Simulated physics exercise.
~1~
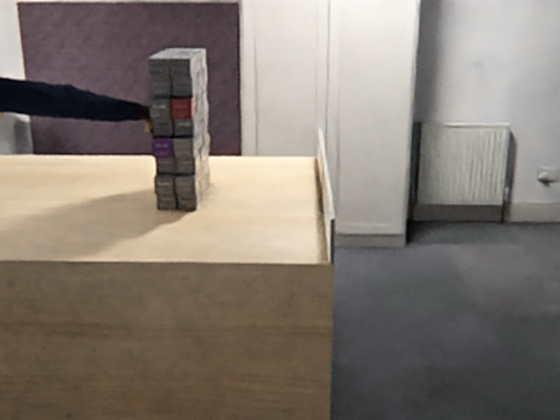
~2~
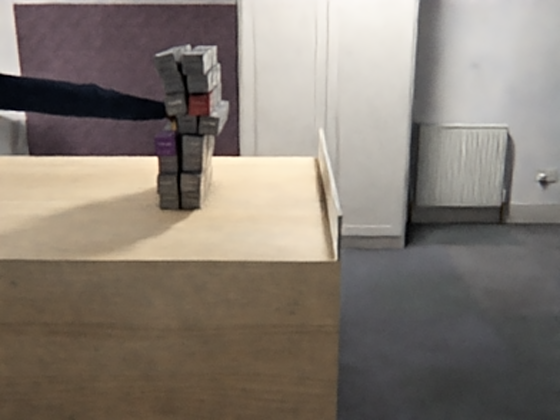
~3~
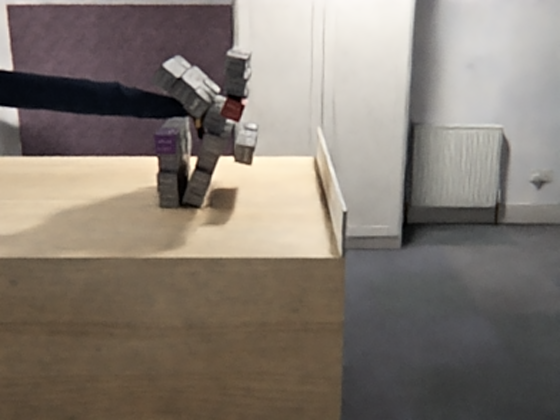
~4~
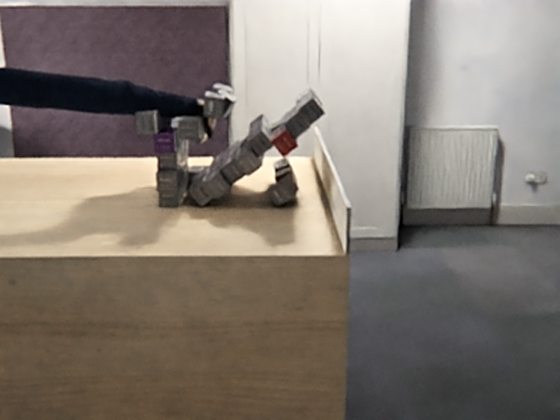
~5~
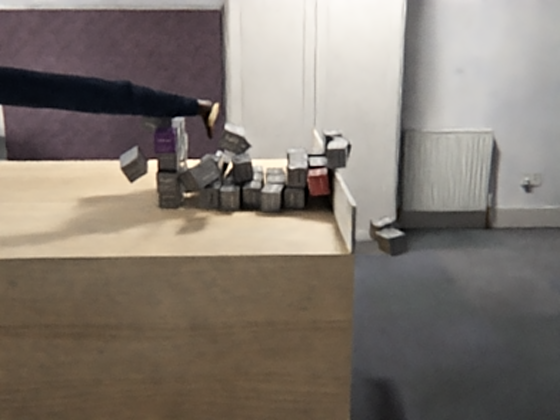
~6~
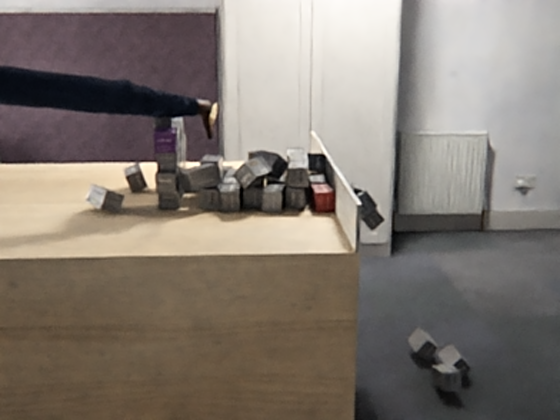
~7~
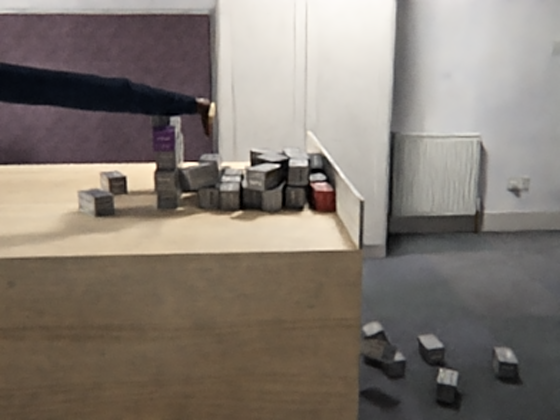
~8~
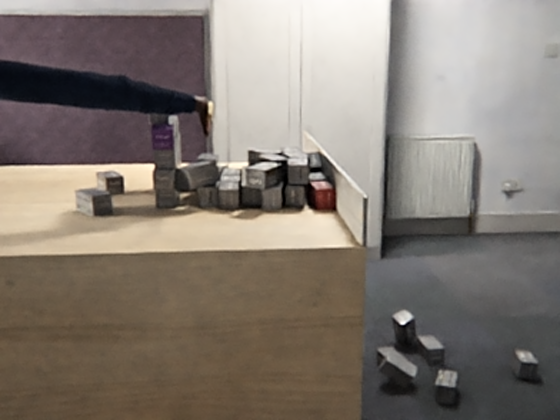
The video shows a dark-sleeved arm pushing a stacked tower of small grey packets rightward on a wooden surface until it leans and collapses. Most packets, including a red one, settle against the raised edge board, several fall to the floor, and a purple one stays upright in place.
